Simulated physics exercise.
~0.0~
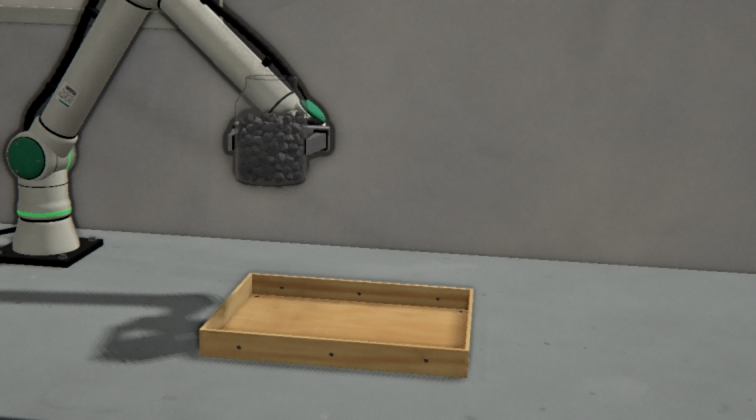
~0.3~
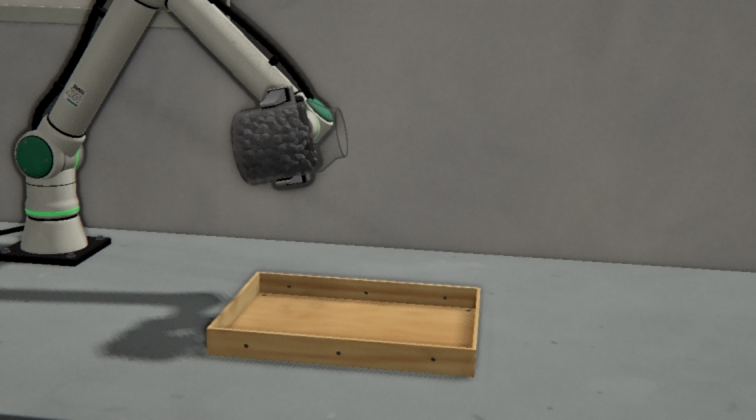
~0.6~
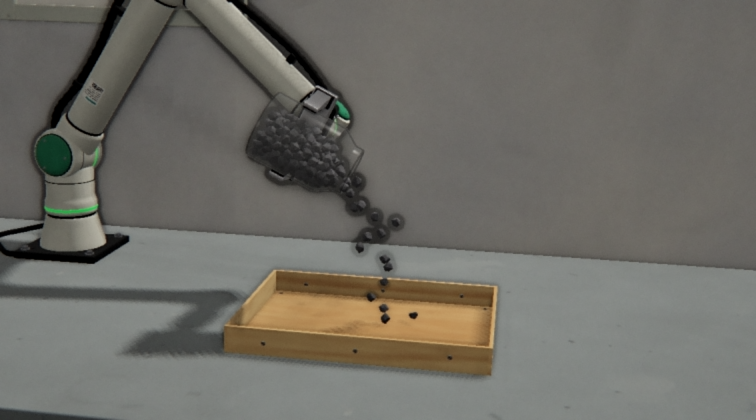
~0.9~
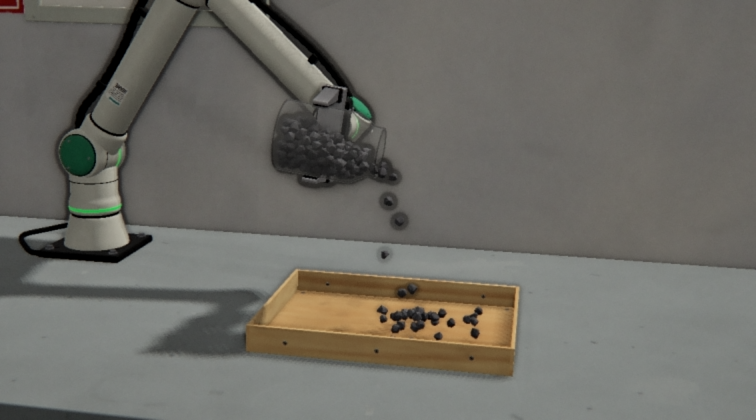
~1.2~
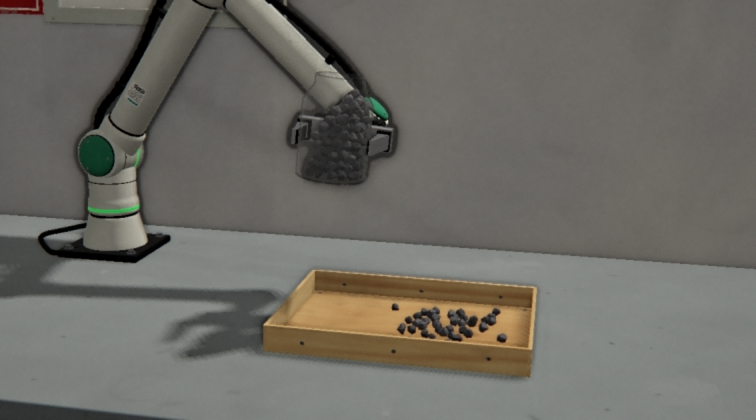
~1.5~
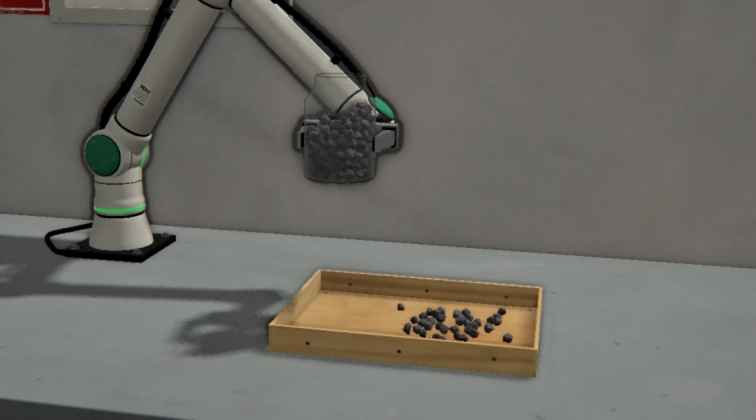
A robot arm tipped a clear jar of dark pebbles to the right over a shallow wooden tray, spilling some in a thin stream, then turned it upright again, leaving a small scattering in the tray and most of the pebbles still in the jar.
